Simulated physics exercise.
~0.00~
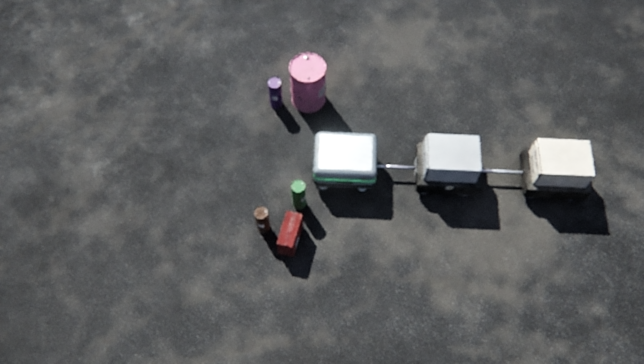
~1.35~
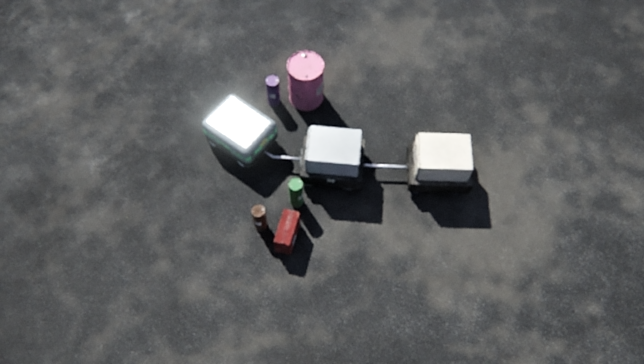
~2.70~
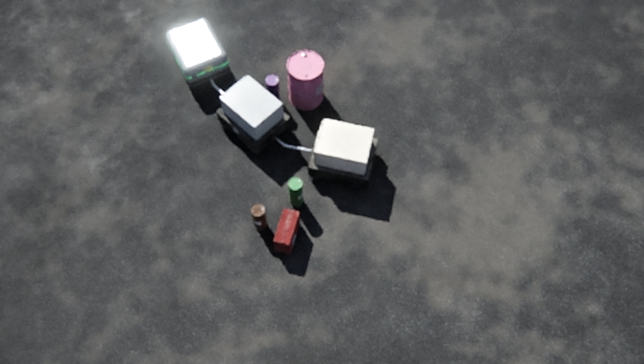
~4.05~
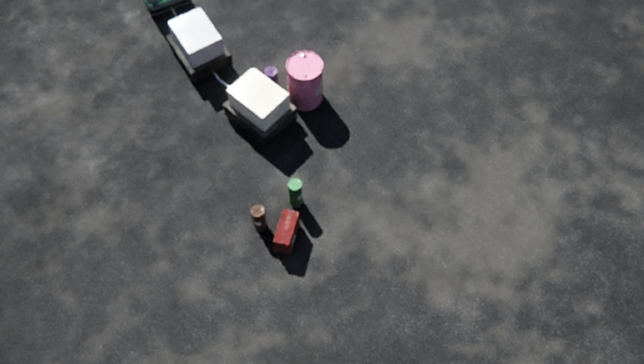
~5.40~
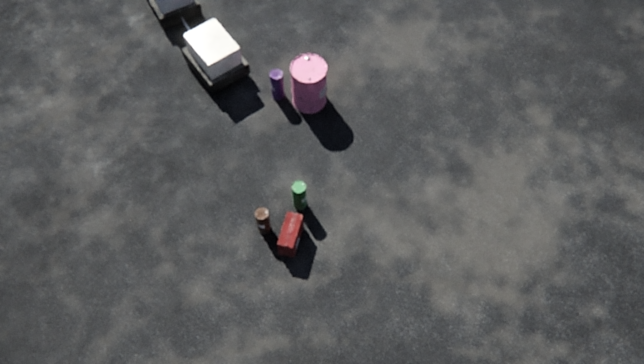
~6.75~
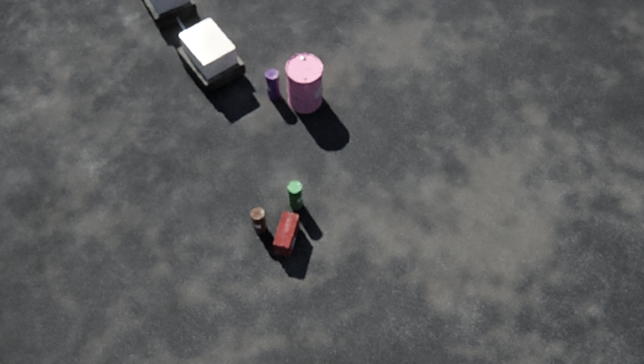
A small tug pulling two boxy carts drove left between a pink drum and some smaller containers, then swung toward the upper left past the purple canister, which stayed upright, and the last cart stopped near the top with the tug out of view.
